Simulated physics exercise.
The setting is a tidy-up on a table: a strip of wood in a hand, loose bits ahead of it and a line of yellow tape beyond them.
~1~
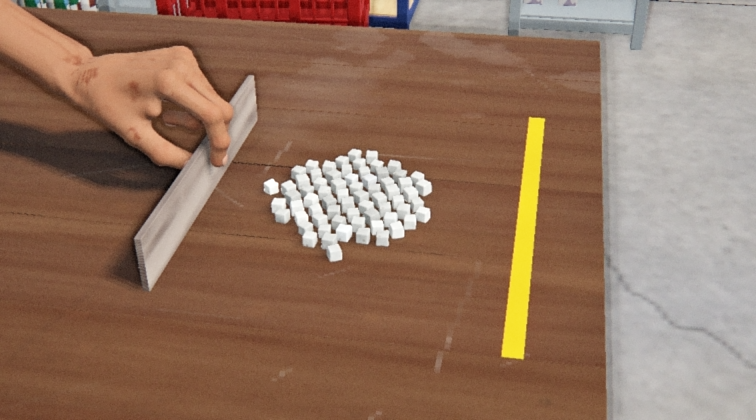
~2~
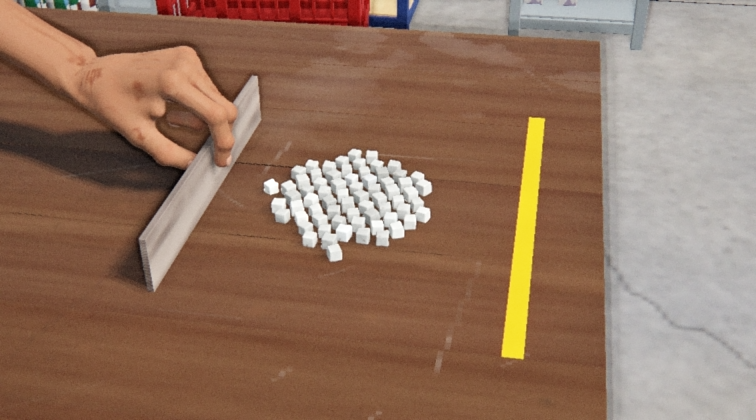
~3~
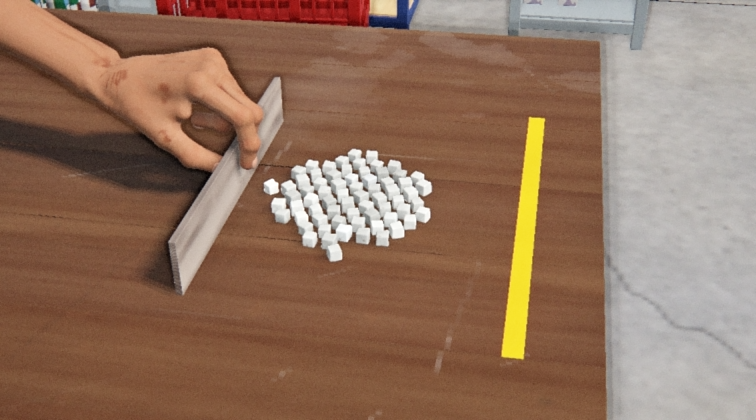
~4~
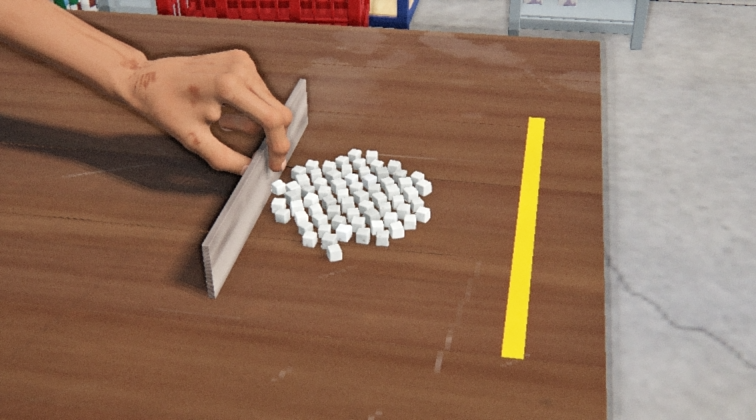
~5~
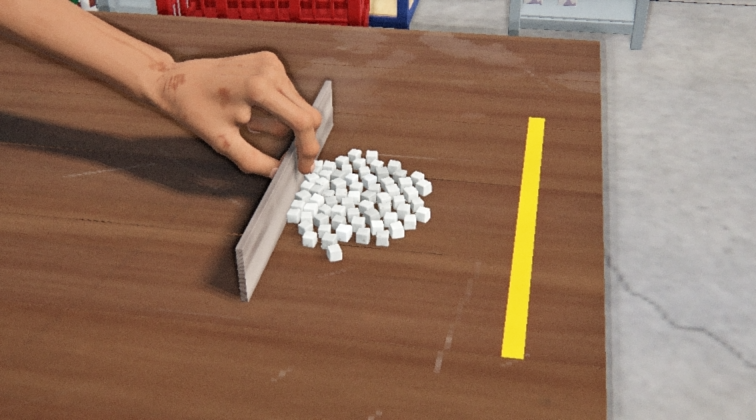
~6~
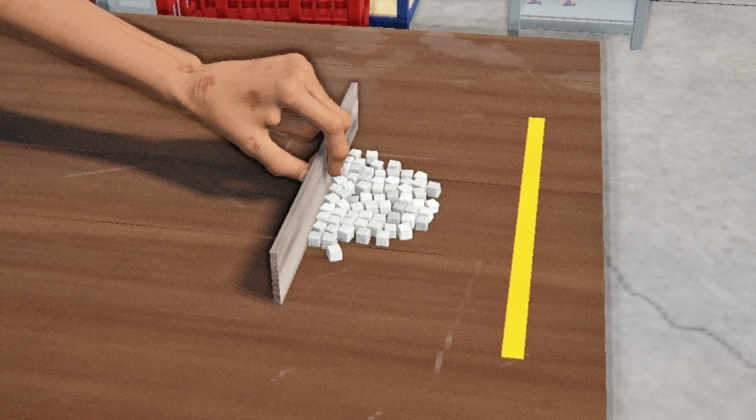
A hand held a strip of wood upright on a brown table, then slid it to the right into a heap of small white cubes, bunching them together and nudging some toward a yellow line.
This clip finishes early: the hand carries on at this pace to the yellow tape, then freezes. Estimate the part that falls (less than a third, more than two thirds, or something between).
Over the end goes not even a third.
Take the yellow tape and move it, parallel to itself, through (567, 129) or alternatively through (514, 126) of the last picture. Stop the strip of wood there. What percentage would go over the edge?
Roughly 60 % and 0 %.
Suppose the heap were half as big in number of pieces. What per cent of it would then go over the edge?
I'd say close to 0 %.
Soon after the last picture, strip of wood still moving, near (432, 164); heap all on the table, its front near (530, 240).
A little later, strip of wood stopped at the yellow tape; heap a small part over the edge.
At rest, strip of wood stopped at the yellow tape; heap a small part over the edge.
